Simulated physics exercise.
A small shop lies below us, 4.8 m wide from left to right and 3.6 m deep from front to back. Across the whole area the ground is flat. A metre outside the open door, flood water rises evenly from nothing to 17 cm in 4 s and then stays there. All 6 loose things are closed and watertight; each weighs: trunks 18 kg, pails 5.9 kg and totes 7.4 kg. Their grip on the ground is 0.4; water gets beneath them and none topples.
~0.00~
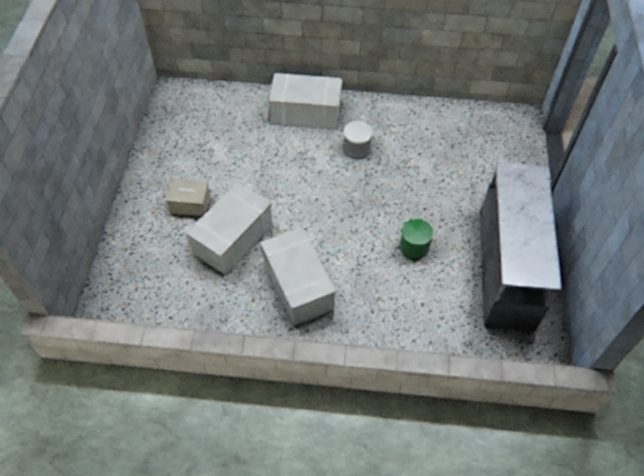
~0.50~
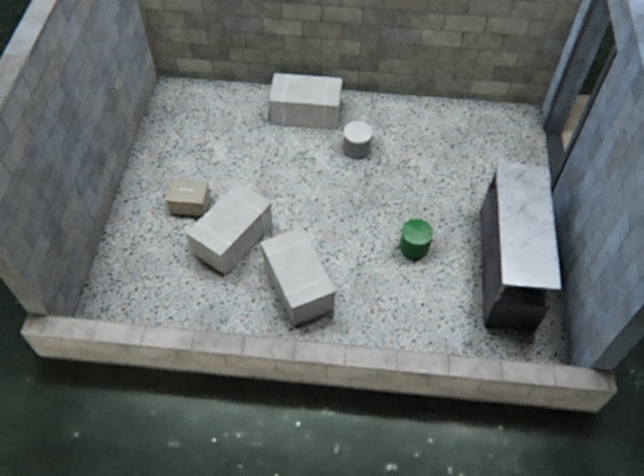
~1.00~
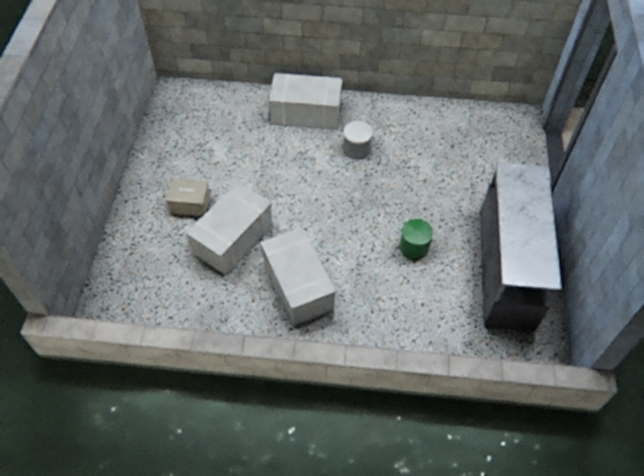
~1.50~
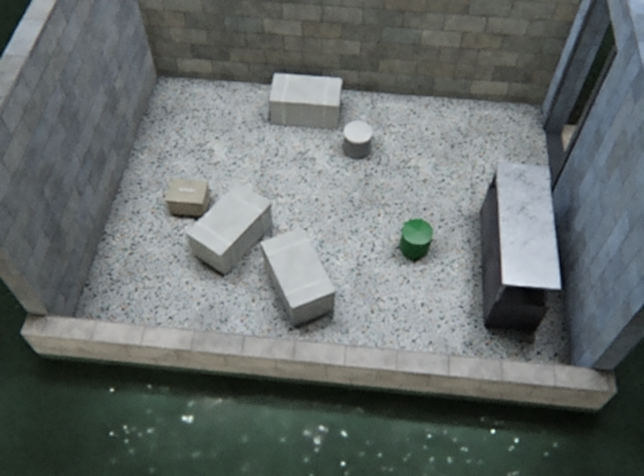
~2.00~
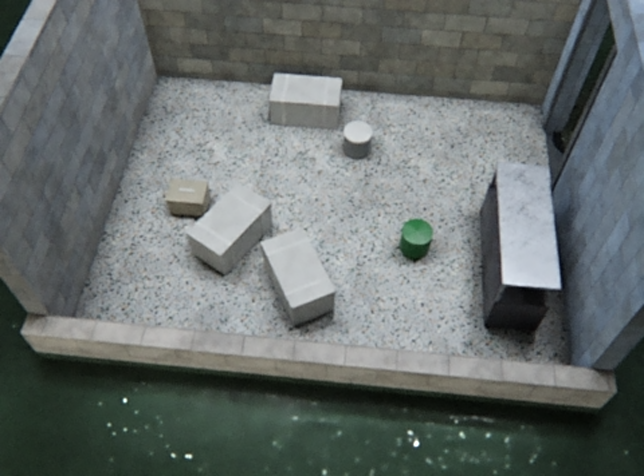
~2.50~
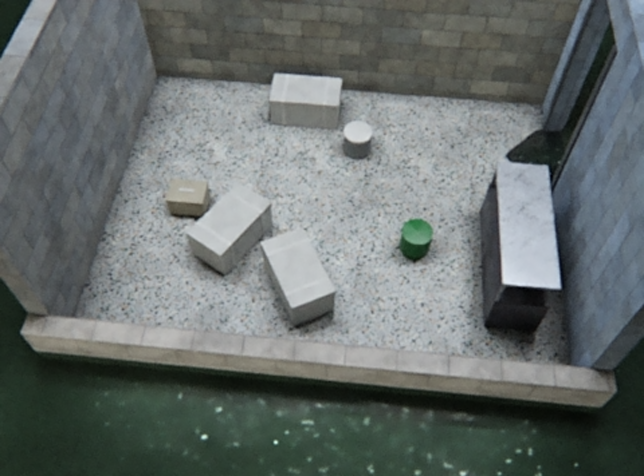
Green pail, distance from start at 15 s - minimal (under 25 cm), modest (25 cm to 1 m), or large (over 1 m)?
It is displaced little.
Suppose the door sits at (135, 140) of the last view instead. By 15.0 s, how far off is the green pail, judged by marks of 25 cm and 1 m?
Well, the green pail scoots a little.
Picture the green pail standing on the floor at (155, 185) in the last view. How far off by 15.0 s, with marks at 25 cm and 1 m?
By then it winds up well off.
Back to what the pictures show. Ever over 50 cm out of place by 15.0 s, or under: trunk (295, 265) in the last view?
The shift stays smaller.
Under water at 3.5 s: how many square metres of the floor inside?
The covered patch comes to about 2.0 m2.
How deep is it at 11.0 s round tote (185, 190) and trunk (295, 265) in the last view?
Roughly 4 and 4 cm.
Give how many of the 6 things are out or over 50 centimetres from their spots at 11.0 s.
Count then: 2.
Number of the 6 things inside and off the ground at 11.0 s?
Tally: 1 of them.
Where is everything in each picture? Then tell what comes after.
The first picture shows the green pail at (418, 231) rests on the ground; 0.0 m2 under water; 0 of 6 have shifted.
The second picture shows the green pail at (418, 231), on the bottom; water covers 0.0 m2; 0 of 6 have shifted.
The third picture shows the green pail at (418, 231) rests on the ground; 0.0 m2 under water; 0 of 6 have shifted.
The fourth picture shows the green pail at (418, 231) rests on the ground; water covers 0.0 m2; 0 of 6 have shifted.
The fifth picture shows the green pail at (418, 231) rests on the ground; 0.0 m2 under water; 0 of 6 have shifted.
The sixth picture shows the green pail at (418, 231), on the bottom; 0.2 m2 under water; 0 of 6 have shifted.
After 3.5 s the green pail is near (418, 231), 0.0 m from its start, aground; 0 afloat.
After 6.8 s the green pail is near (418, 231), 0.0 m from its start, aground; 0 afloat.
After 11.0 s the green pail is near (418, 231), 0.0 m from its start, aground; 1 afloat.
After 15.0 s the green pail is near (418, 231), 0.0 m from its start, aground; 4 afloat.
